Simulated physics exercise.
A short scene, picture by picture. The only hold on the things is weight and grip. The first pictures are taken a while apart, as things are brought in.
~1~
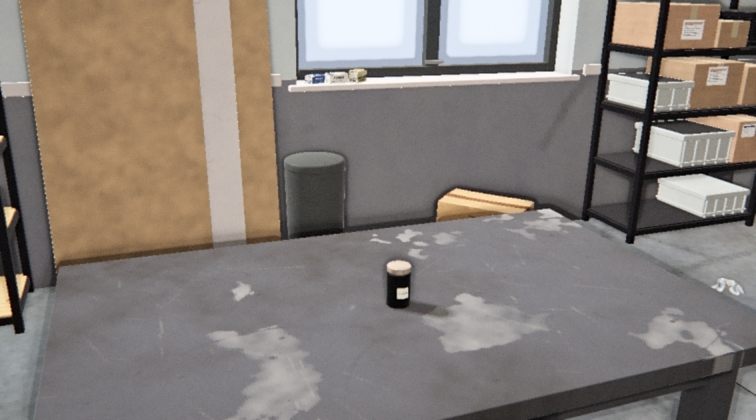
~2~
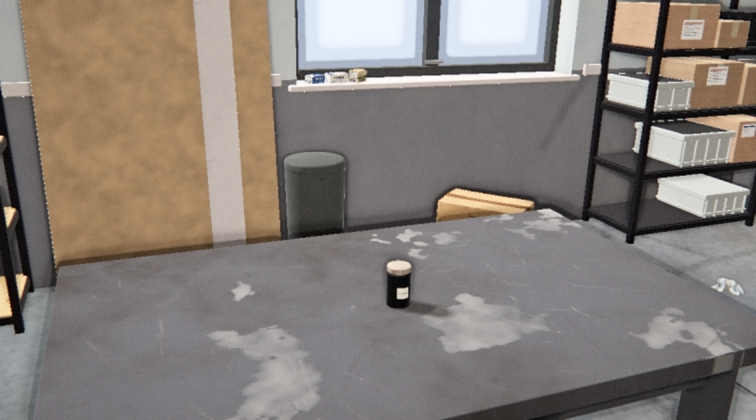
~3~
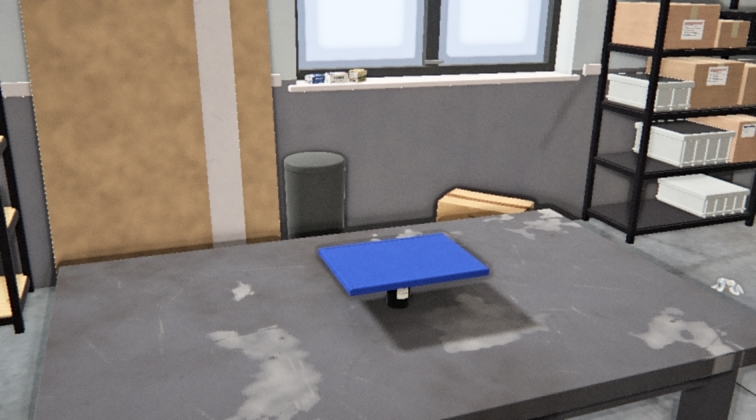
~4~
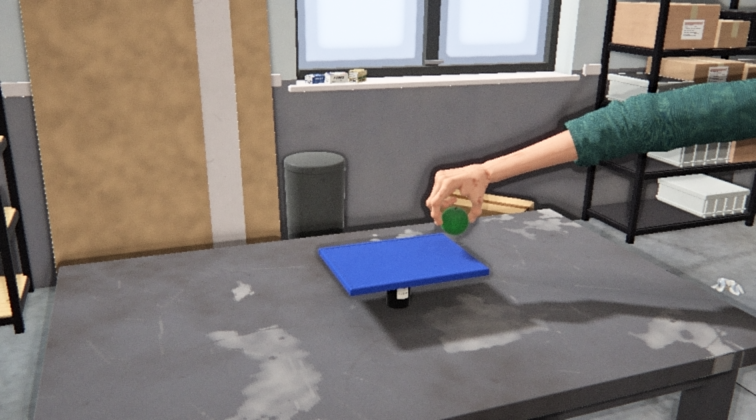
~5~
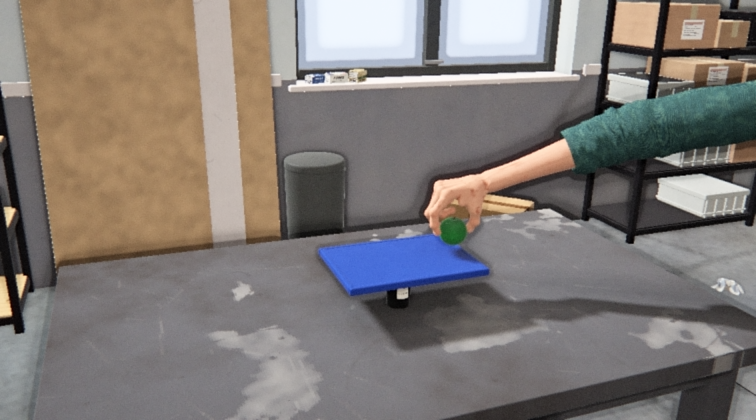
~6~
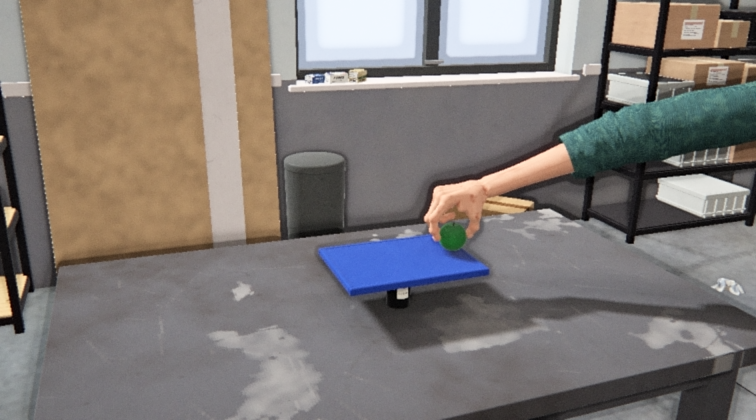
A blue lid appeared balanced flat on top of a small dark jar on a worn gray table, then a hand in a green sleeve lowered a green apple slightly to the lid's right side.
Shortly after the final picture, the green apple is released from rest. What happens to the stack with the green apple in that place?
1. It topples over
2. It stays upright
(1) It topples over.
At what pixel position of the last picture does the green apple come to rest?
I'd say around (487, 276) in the last view.
Then, 0.40 s past the last view, green apple now fallen; blue lid rocked 34° from its first pose.
Then, 0.60 s past the last view, blue lid rocked 38° from its first pose.
Then, 0.90 s past the last view, blue lid rocked 30° from its first pose.
Finally, fallen, green apple; moved from the start, blue lid; black shaker still in place. Final places as the last picture's camera would see them, green apple near (487, 276). The stack gives way.
